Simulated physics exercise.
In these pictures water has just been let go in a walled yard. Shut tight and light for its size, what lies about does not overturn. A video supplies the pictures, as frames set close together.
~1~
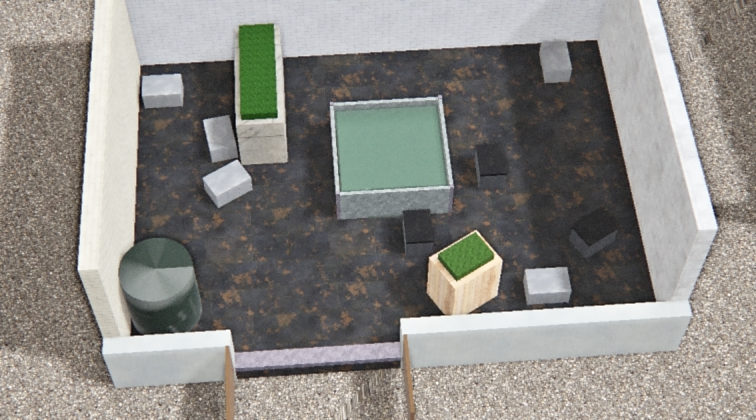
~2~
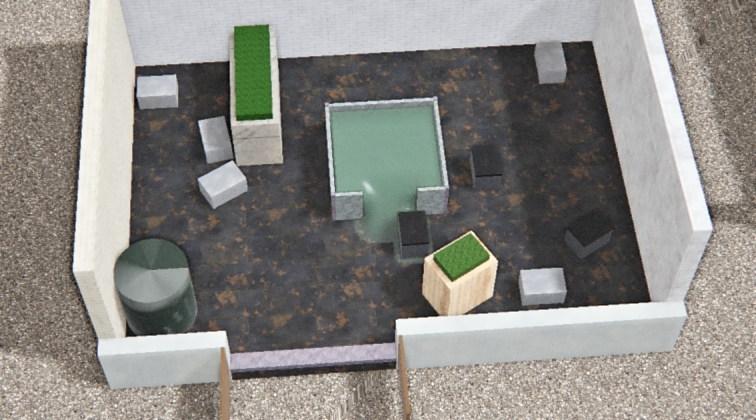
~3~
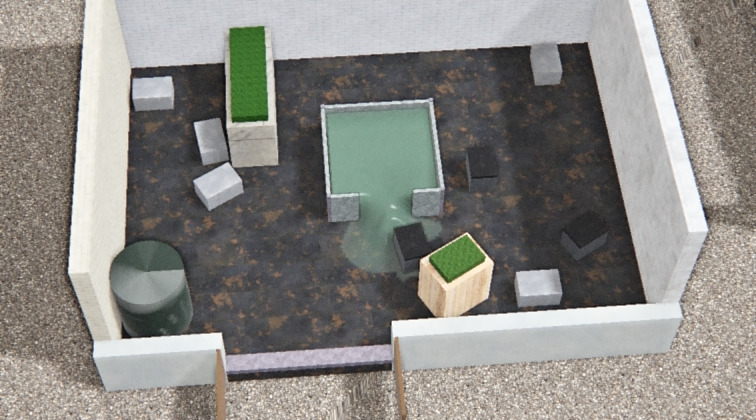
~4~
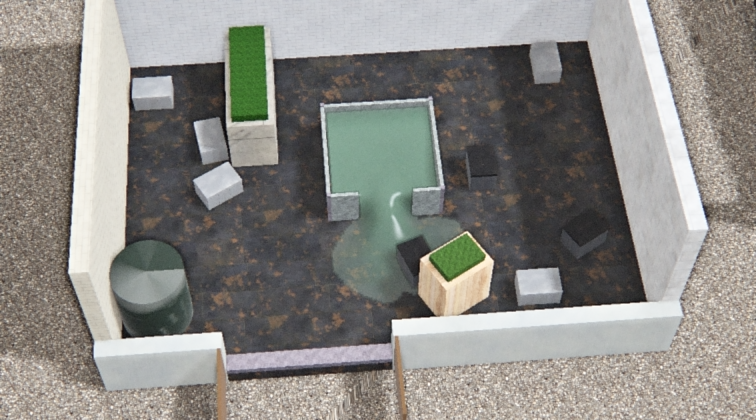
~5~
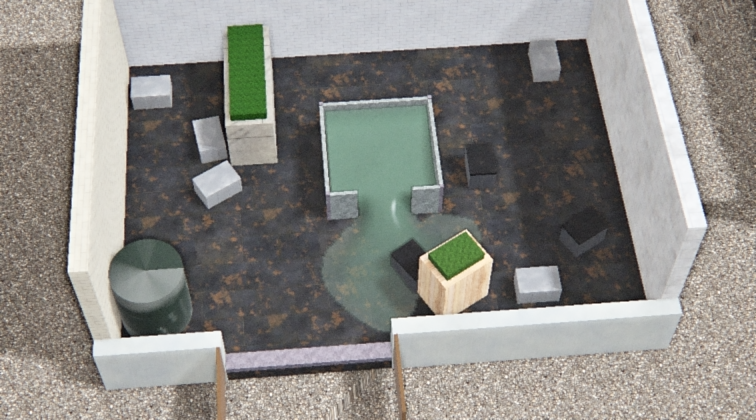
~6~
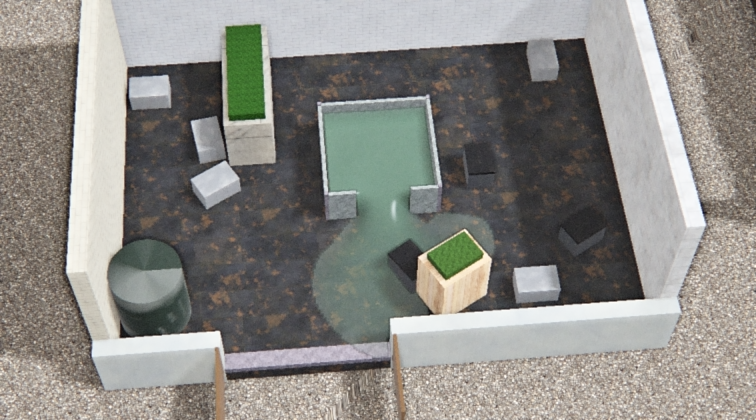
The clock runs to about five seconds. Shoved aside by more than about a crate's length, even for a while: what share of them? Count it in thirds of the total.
Below a third.
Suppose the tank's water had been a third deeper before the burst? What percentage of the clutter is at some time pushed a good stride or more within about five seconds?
Some 10 per cent.
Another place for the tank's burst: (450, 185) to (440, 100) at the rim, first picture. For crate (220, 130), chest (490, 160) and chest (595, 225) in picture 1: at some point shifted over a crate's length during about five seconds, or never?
Result per item - short of that distance / displaced that far / displaced that far.
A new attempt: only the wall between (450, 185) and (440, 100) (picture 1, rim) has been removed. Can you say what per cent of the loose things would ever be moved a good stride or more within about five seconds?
My estimate is some 50 per cent of them.
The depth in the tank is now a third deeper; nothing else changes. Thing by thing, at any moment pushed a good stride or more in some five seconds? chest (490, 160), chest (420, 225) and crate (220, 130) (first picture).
In the order you named them: Stayed within the threshold, went past the threshold, stayed within the threshold.
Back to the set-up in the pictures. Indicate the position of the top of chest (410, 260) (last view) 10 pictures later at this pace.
It ends up close to (361, 317).
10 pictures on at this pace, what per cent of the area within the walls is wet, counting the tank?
My guess is around 30 per cent.
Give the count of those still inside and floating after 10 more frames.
1 in total.
A moment on, 1 of 8 are well off their spots; 1 afloat.
Next, 1 of 8 are well off their spots; 1 afloat.
Later, 1 of 8 are well off their spots; 0 afloat.
In the end, 1 of 8 are well off their spots, and 1 have been at some point; 1 afloat.
